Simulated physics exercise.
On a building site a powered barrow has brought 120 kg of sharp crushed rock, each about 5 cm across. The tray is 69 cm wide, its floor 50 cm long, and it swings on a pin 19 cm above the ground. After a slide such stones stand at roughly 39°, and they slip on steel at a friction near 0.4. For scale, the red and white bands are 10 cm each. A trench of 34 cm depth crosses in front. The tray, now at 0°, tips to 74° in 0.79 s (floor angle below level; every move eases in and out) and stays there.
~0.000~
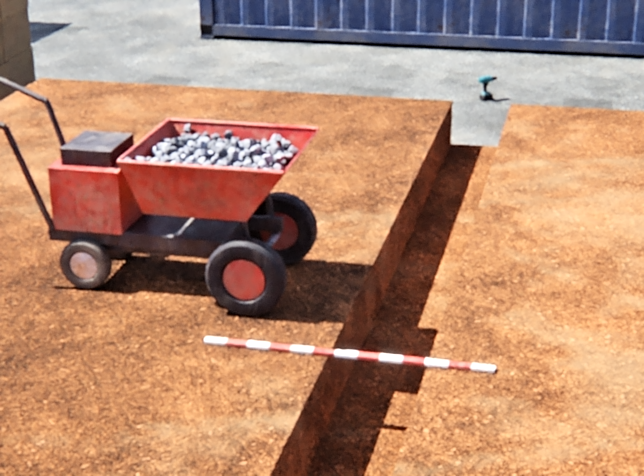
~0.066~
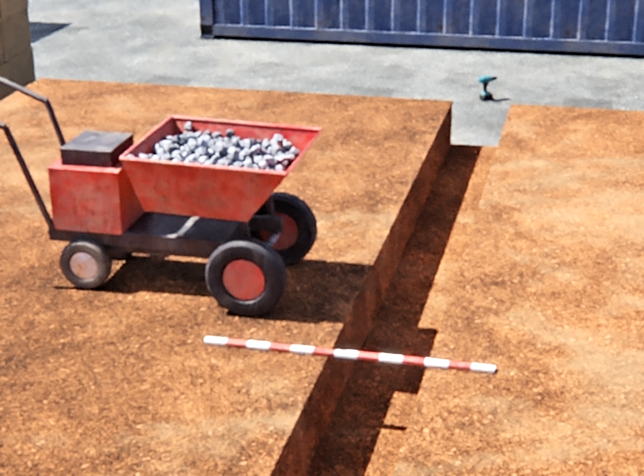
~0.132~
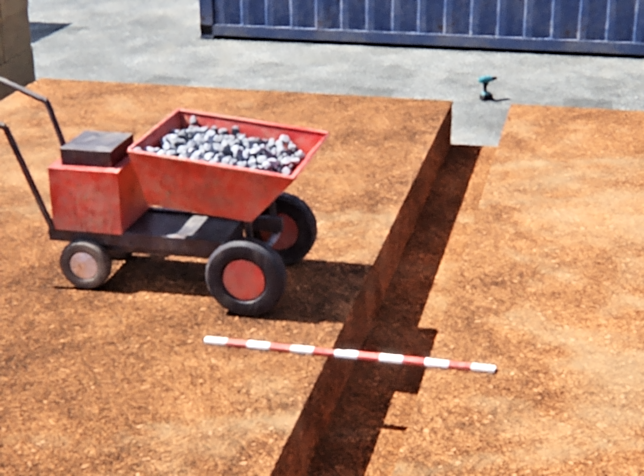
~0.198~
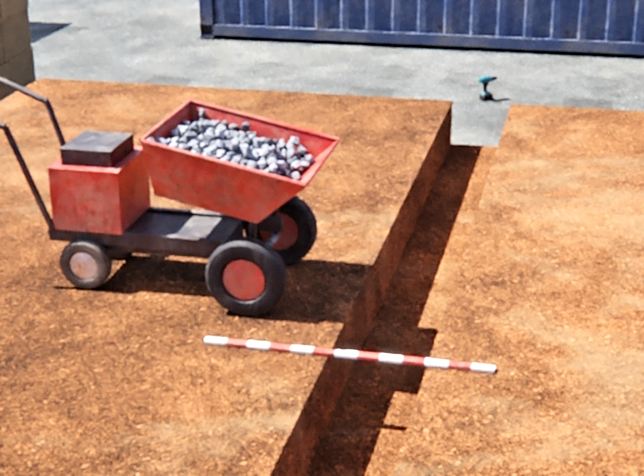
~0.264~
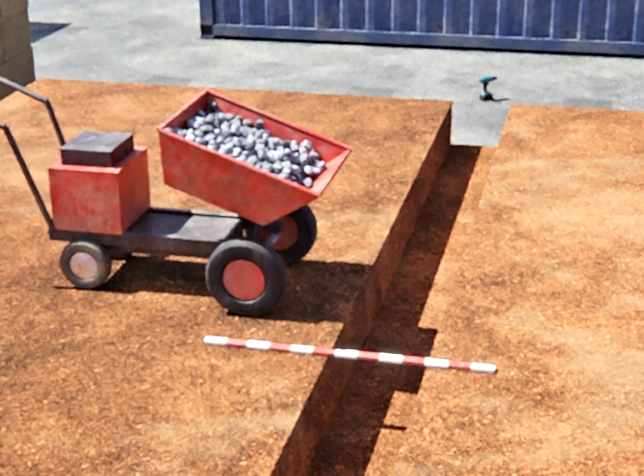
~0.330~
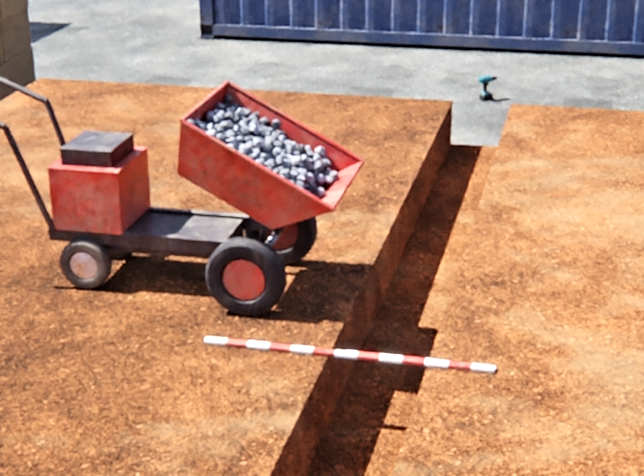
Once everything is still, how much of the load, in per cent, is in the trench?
About 93 per cent.
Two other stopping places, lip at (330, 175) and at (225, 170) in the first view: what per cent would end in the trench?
About 50 and 65 per cent.
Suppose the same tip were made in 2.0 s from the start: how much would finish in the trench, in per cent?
In that case some 100 per cent.
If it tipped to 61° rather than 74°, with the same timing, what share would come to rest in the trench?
Then about 40 per cent.
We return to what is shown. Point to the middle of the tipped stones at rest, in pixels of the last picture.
Around (411, 347).
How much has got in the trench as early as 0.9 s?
About 35 per cent by then.
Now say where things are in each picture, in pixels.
Lip at (283, 173), floor tilted 0°, highest stones at (226, 145), in the first frame.
Lip at (286, 175), floor tilted 1°, highest stones at (218, 141); the stones move at 0.3 m/s on average, in the second frame.
The tray is at 6°, its lip at (294, 179); the top of the load is at (203, 137); the stones move at 0.6 m/s on average, in the third frame.
The tray is at 12°, its lip at (306, 186); the top of the load is at (195, 127); the stones move at 0.9 m/s on average, in the fourth frame.
The tray is at 19°, its lip at (320, 196); the top of the load is at (206, 119); the stones move at 1.1 m/s on average, in the fifth frame.
Lip at (333, 210), floor tilted 28°, highest stones at (224, 112); the stones move at 1.2 m/s on average, in the sixth frame.
After 0.6 s the floor is at 62°; 100 % in the tray; the foremost stones are at (366, 242).
After 0.9 s the floor is at 74°; 66 % in the tray, 34 % in the trench; the foremost stones are at (448, 294).
After 1.2 s the floor is at 74°; 27 % in the tray, 66 % in the trench, 7 % past the trench; the foremost stones are at (557, 308).
After 3.2 s the floor is at 74°; 0 % in the tray, 93 % in the trench, 7 % past the trench; the foremost stones are at (597, 313).
